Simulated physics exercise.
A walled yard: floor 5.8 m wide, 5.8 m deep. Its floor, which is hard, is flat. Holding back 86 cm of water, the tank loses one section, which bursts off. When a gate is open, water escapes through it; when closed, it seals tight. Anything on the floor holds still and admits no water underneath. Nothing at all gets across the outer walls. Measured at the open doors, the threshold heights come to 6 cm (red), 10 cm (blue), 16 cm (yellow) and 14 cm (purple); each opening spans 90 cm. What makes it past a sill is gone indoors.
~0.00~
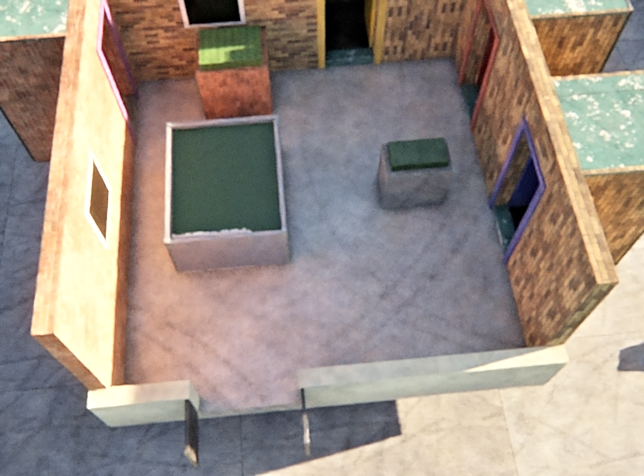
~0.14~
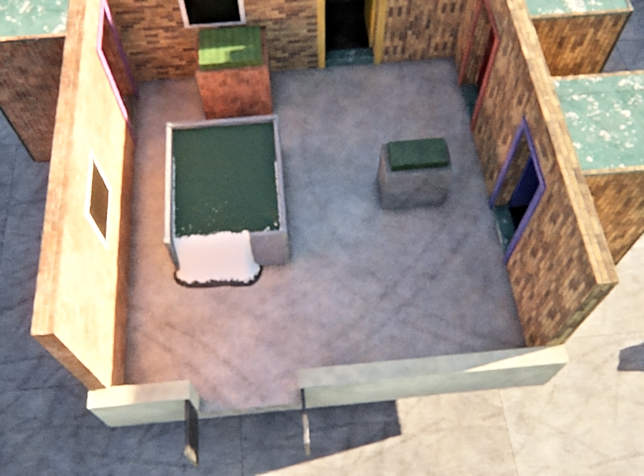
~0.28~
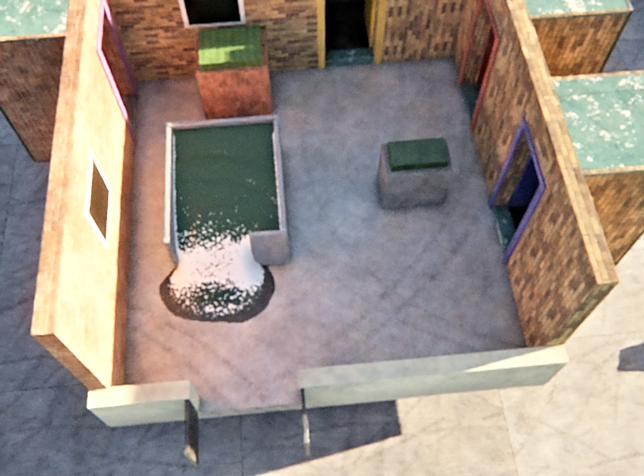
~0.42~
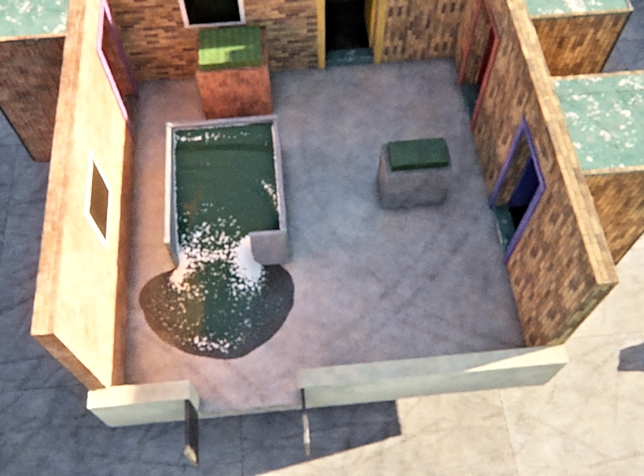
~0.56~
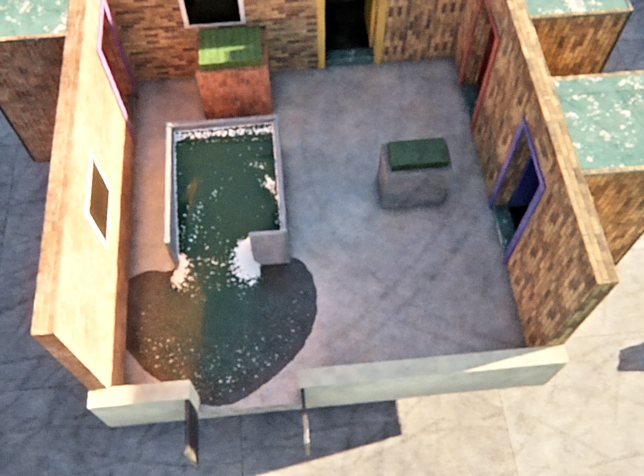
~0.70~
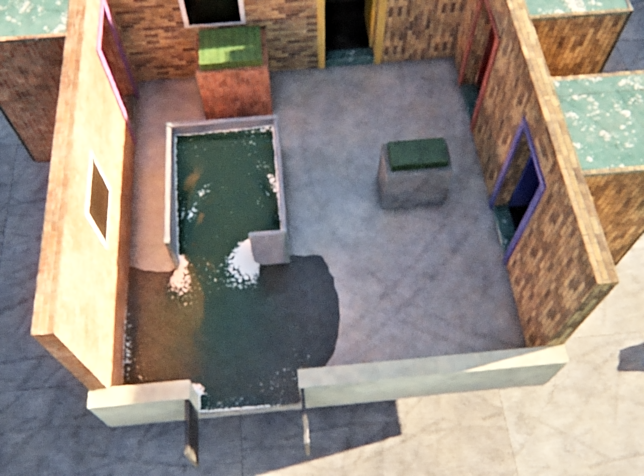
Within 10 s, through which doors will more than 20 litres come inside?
Red door: Not more than 20 litres; blue door: Not more than 20 litres; yellow door: Not more than 20 litres; purple door: Not more than 20 litres.
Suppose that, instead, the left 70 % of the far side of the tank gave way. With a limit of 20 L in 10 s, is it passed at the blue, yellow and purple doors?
Log - blue: Threshold not reached, yellow: Threshold not reached, purple: Threshold topped.
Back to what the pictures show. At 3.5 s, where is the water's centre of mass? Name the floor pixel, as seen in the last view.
Roughly (233, 269) in the last picture.
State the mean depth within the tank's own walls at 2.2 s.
It averages close to 35 centimetres.
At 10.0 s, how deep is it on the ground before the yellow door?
It's some 5.0 centimetres deep.
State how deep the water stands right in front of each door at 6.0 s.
Depths in cm: Red 1, blue 6, yellow 0, purple 7.
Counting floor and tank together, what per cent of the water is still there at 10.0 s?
Near 48 in a hundred is still there.
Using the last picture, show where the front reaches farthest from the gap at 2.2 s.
That would be close to (520, 364).
After 1.4 s water covers 20 % of the floor and is deepest (56 cm) near (124, 402); red door not reached, blue door not reached, yellow door not reached, purple door not reached.
After 2.2 s water covers 25 % of the floor and is deepest (36 cm) near (177, 348); red door not reached, blue door not reached, yellow door not reached, purple door not reached.
After 3.5 s water covers 40 % of the floor and is deepest (22 cm) near (177, 360); red door not reached, blue door 3 cm at the sill, 0 L in, yellow door not reached, purple door 1 cm at the sill, 0 L in.
After 6.0 s water covers 60 % of the floor and is deepest (14 cm) near (199, 80); red door 1 cm at the sill, 0 L in, blue door 6 cm at the sill, 0 L in, yellow door not reached, purple door 7 cm at the sill, 0 L in.
After 10.0 s water covers 90 % of the floor and is deepest (10 cm) near (199, 95); red door 2 cm at the sill, 0 L in, blue door 5 cm at the sill, 0 L in, yellow door 5 cm at the sill, 0 L in, purple door 7 cm at the sill, 0 L in.
